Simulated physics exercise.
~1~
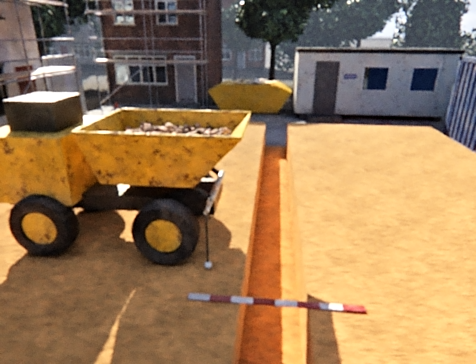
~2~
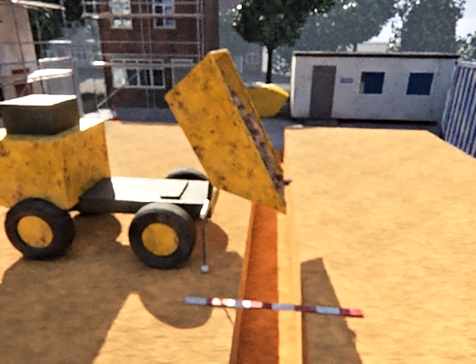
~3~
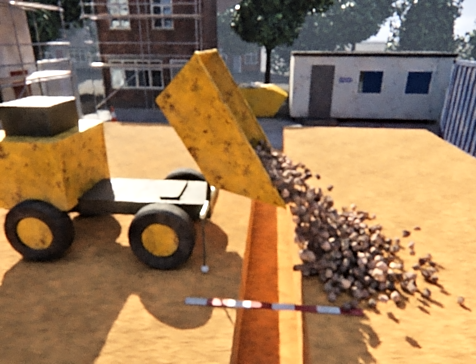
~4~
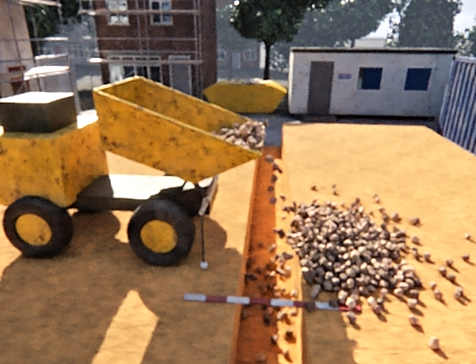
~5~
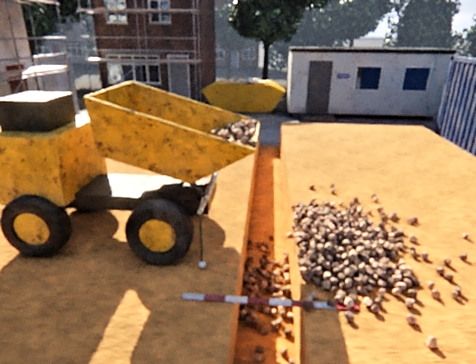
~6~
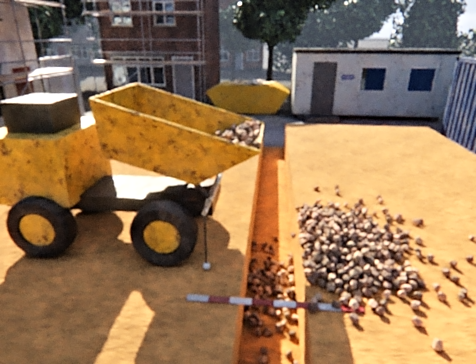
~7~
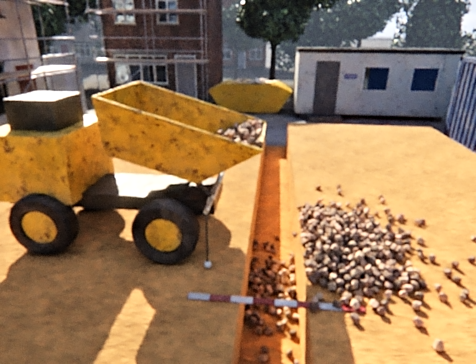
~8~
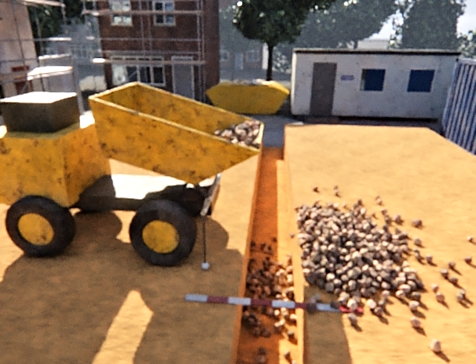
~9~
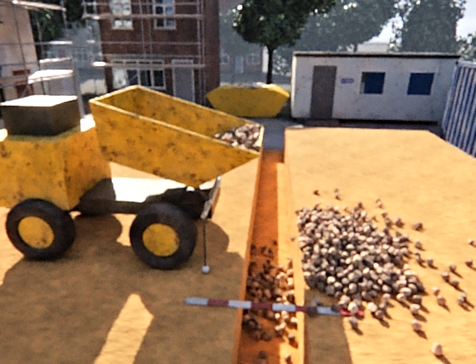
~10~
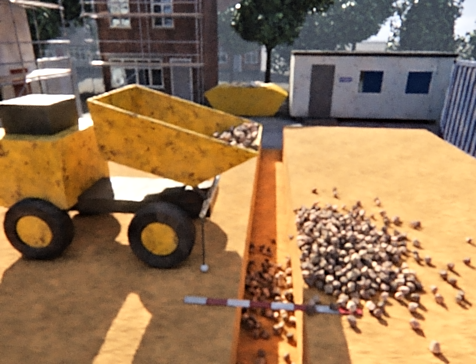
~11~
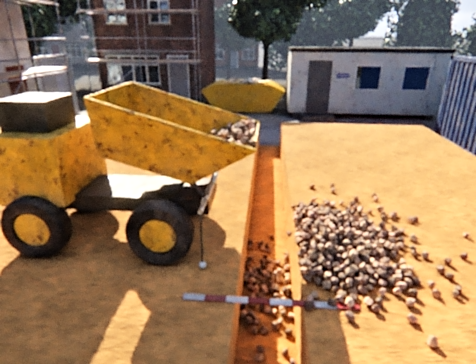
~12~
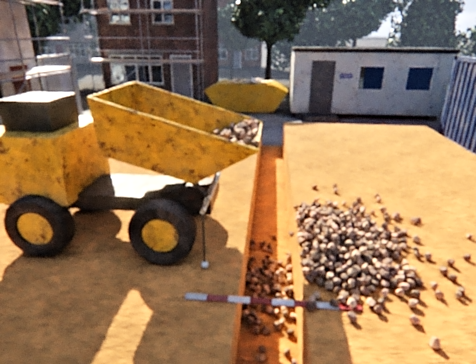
On a sandy building site with a scaffolded brick house and a white cabin behind, a yellow dumper stands at the left, its skip full of stones, facing a narrow trench with a red and white pole lying across it. The skip swings up steeply, tipping forward over the trench. Stones pour from its lip, most of them landing beyond the trench and spreading over the ground to the right. The skip then lowers partway while a few stones scatter in the trench. It stays slightly tilted, still holding some stones, beside a broad, motionless heap.
